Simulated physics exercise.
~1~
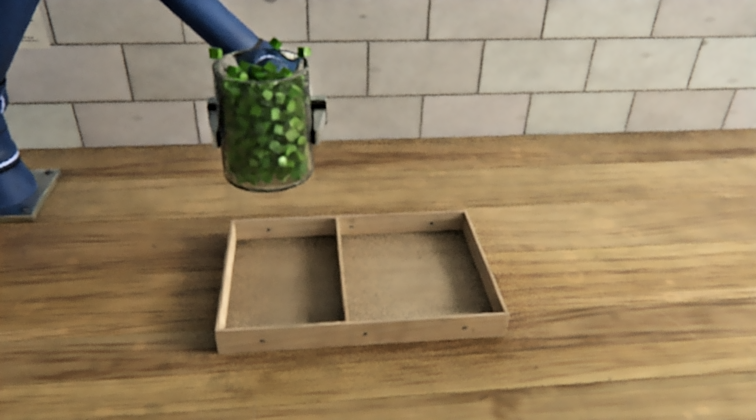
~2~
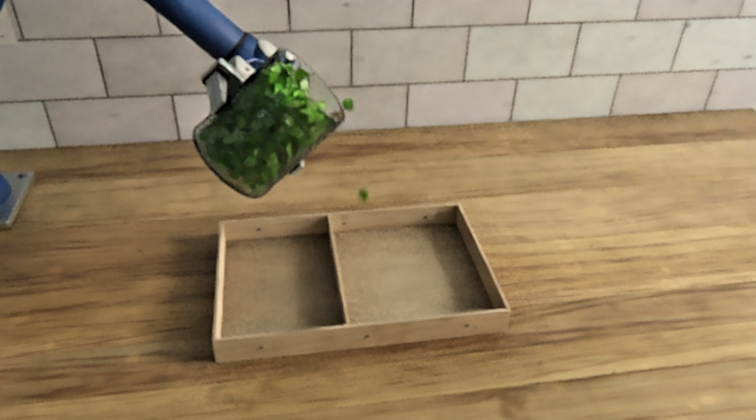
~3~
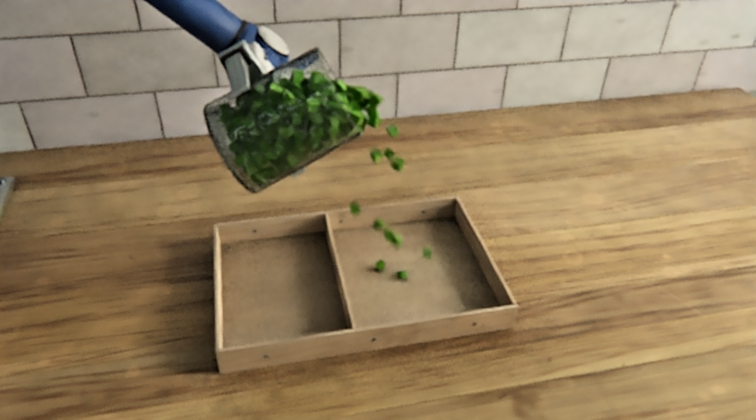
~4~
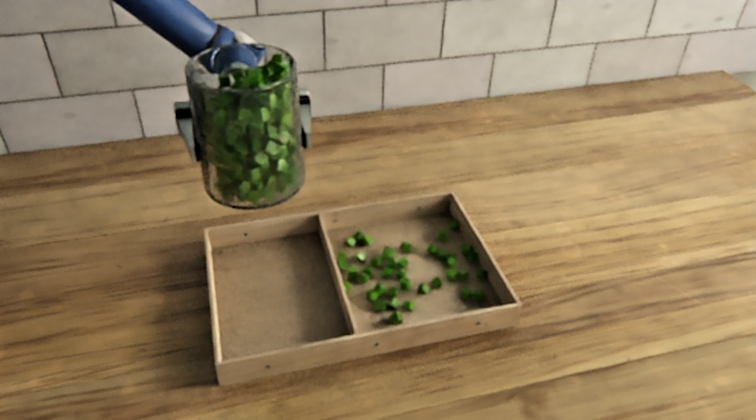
At the start, a blue robot arm holds a clear tumbler full of green vegetable dice upright above a wooden tray, which a cross wall splits into two parts. The arm tips the tumbler to the right, and the first few dice drop from its rim. It leans further until it is nearly on its side, and more pieces tumble into the right part of the tray. The arm then turns the tumbler upright again. At the end, most of the dice remain in the tumbler, while a small scattering lies in the right part and the left part stays empty.
